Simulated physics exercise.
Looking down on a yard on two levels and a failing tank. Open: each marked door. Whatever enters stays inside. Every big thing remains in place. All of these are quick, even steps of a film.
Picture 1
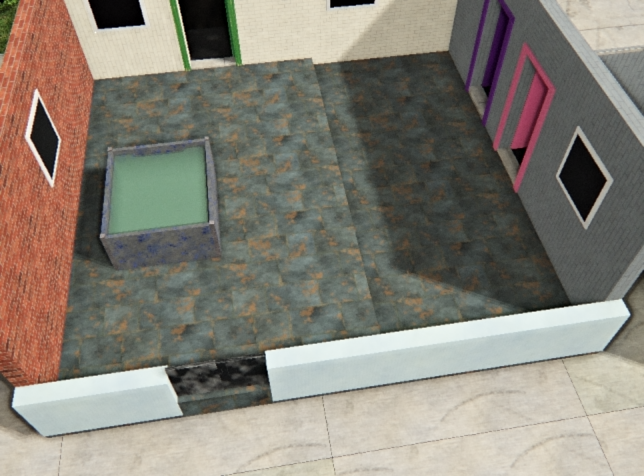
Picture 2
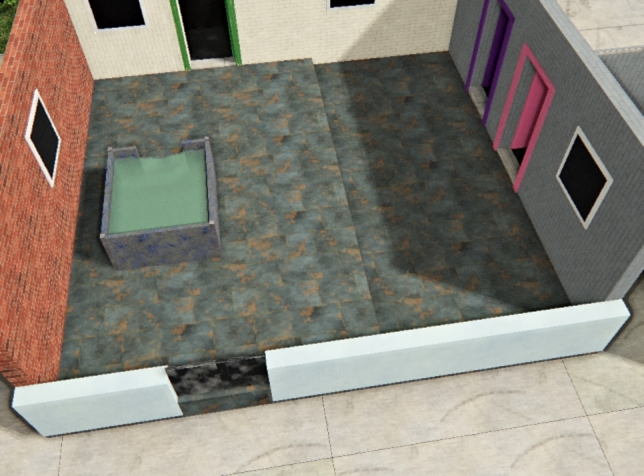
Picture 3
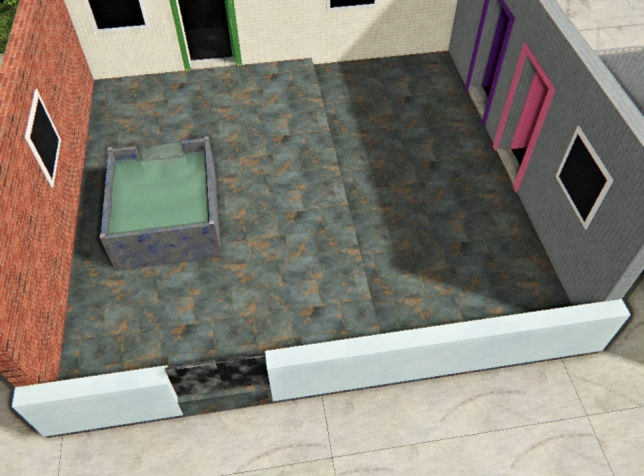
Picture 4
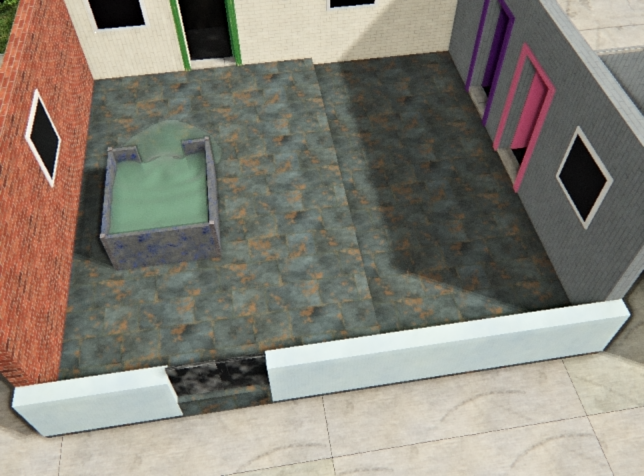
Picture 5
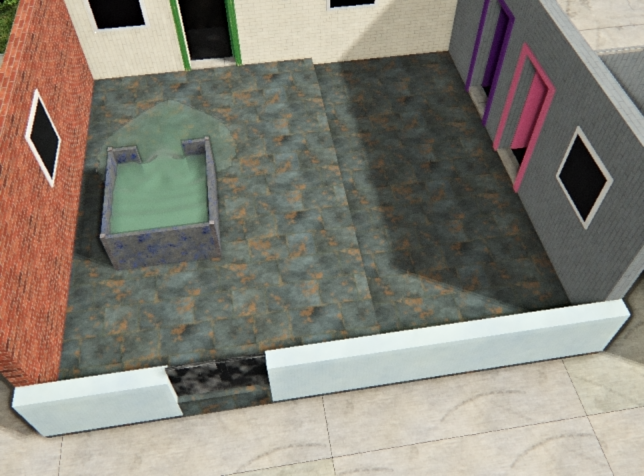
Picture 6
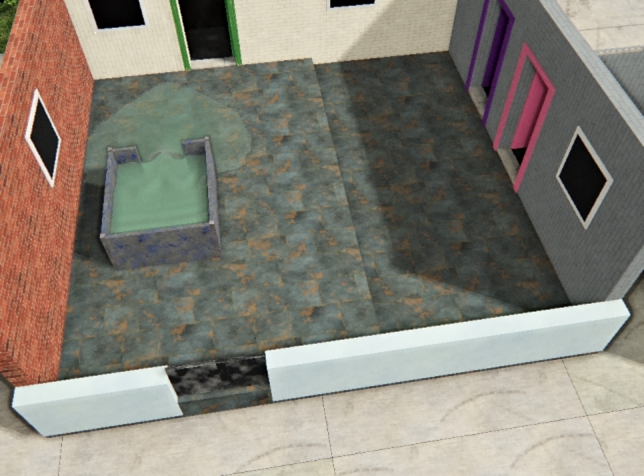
A walled yard with a dark, mottled floor held a stone tank full of green water; a gap opened in its far side, and water poured out, spreading across the floor behind it.
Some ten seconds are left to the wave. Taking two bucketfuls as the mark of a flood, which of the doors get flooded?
The purple door stays below the mark, the pink door stays below the mark, the green door gets flooded.
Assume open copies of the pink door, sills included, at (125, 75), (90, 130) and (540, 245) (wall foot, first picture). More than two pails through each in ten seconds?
As listed: Goes over, lets more in, is under.
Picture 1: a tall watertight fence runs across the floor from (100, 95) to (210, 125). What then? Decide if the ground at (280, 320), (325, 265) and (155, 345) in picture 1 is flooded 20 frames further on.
Untouched, untouched, untouched.
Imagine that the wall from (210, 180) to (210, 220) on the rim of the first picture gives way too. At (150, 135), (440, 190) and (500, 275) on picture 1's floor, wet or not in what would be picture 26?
Taking the three spots as listed, they end up spared, inundated and inundated.
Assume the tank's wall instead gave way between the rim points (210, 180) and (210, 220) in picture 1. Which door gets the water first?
It's the door marked pink.
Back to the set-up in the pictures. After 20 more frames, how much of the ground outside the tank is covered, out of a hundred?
My best guess is some 30 %.
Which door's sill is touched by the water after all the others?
From what the pictures show, it's the one in pink.
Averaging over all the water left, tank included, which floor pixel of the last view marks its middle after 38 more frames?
It is around (229, 132).
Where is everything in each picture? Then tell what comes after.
The tank at (160, 189) is whole and still, in the first picture.
The front is at a hidden place, out from the gap on the tank's far side, in the second picture.
The front is at a hidden place, out from the gap on the tank's far side, in the third picture.
Water pours out on the tank's far side and has run to (159, 124), in the fourth picture.
The front is at (163, 105), out from the gap on the tank's far side, in the fifth picture.
Water pours out on the tank's far side and has run to (160, 87), in the sixth picture.
A moment on, water covers 20 % of the floor; the purple door not reached, the pink door not reached, the green door under two buckets in.
Next, water covers 25 % of the floor; the purple door not reached, the pink door not reached, the green door over two buckets in.
Then, water covers 30 % of the floor; the purple door not reached, the pink door not reached, the green door far over two buckets in.
Later, water covers 45 % of the floor; the purple door wet at the sill, nothing in, the pink door wet at the sill, nothing in, the green door far over two buckets in.
In the end, water covers 75 % of the floor; the purple door wet at the sill, nothing in, the pink door wet at the sill, nothing in, the green door far over two buckets in.
